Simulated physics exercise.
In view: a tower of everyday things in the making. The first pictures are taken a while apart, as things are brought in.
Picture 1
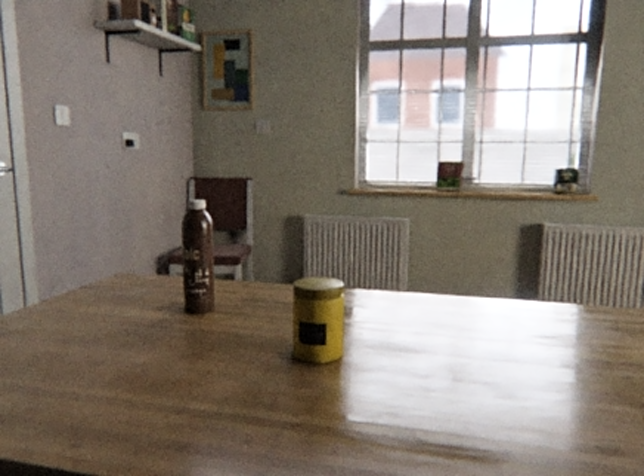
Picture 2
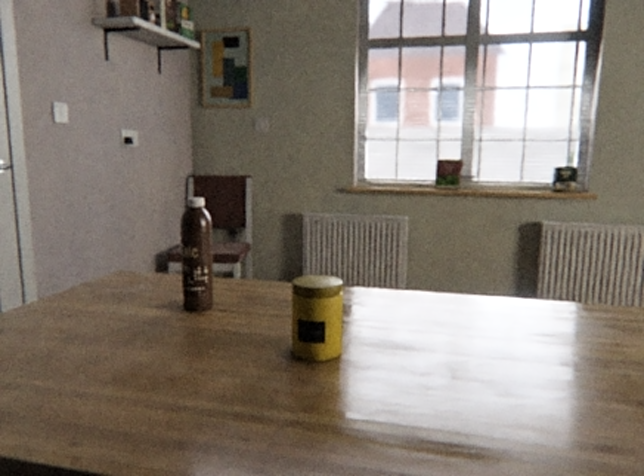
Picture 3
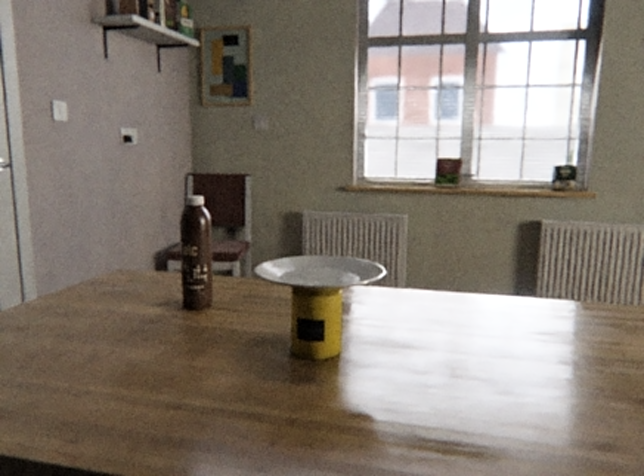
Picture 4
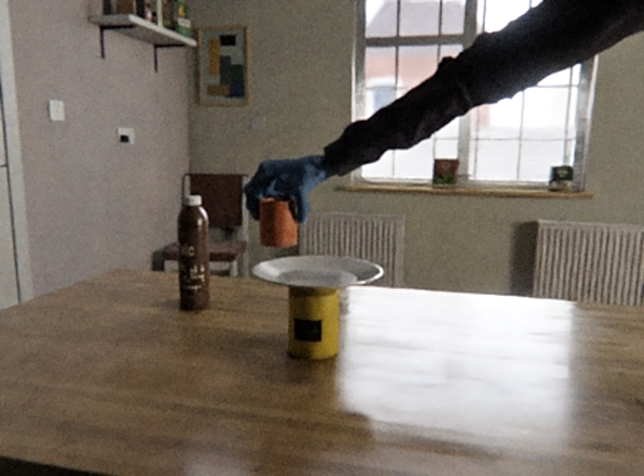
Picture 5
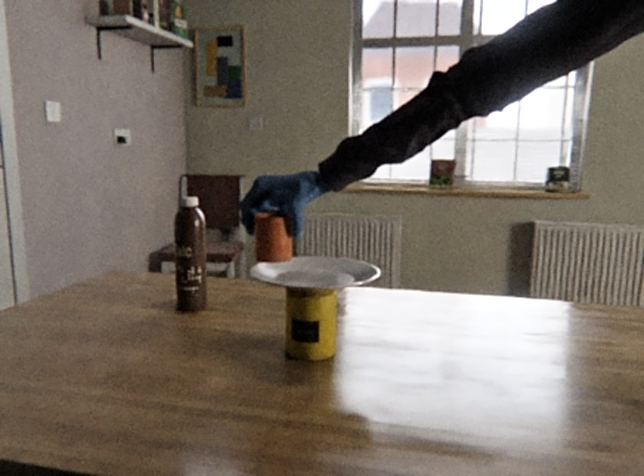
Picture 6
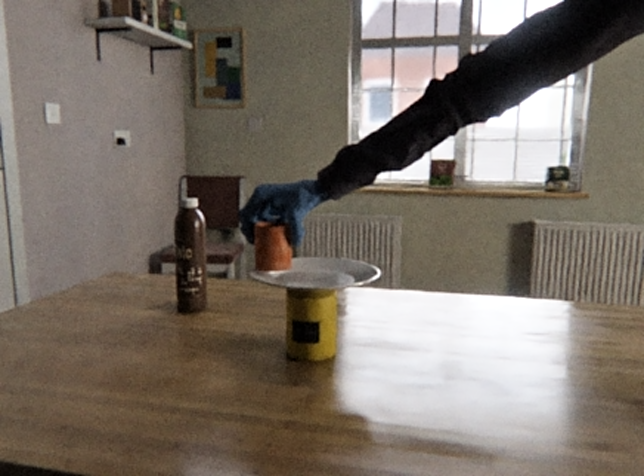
The footage shows a yellow jar and a brown bottle on a wooden table; a white plate appears atop the jar, then a blue-gloved hand reaches in from the right and lowers an orange cup onto the plate's left side.
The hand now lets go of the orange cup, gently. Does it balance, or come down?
In the end the pile stays up.
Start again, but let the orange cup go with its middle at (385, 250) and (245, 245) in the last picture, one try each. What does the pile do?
First, it comes apart; second, it comes apart.
Then, 0.60 s after the last picture, nothing has stirred.
Then, 1.30 s after the last picture, orange cup resting near (273, 247).
At rest, all 4 in place. Seen from the same camera at the end, orange cup near (273, 247). The pile holds.
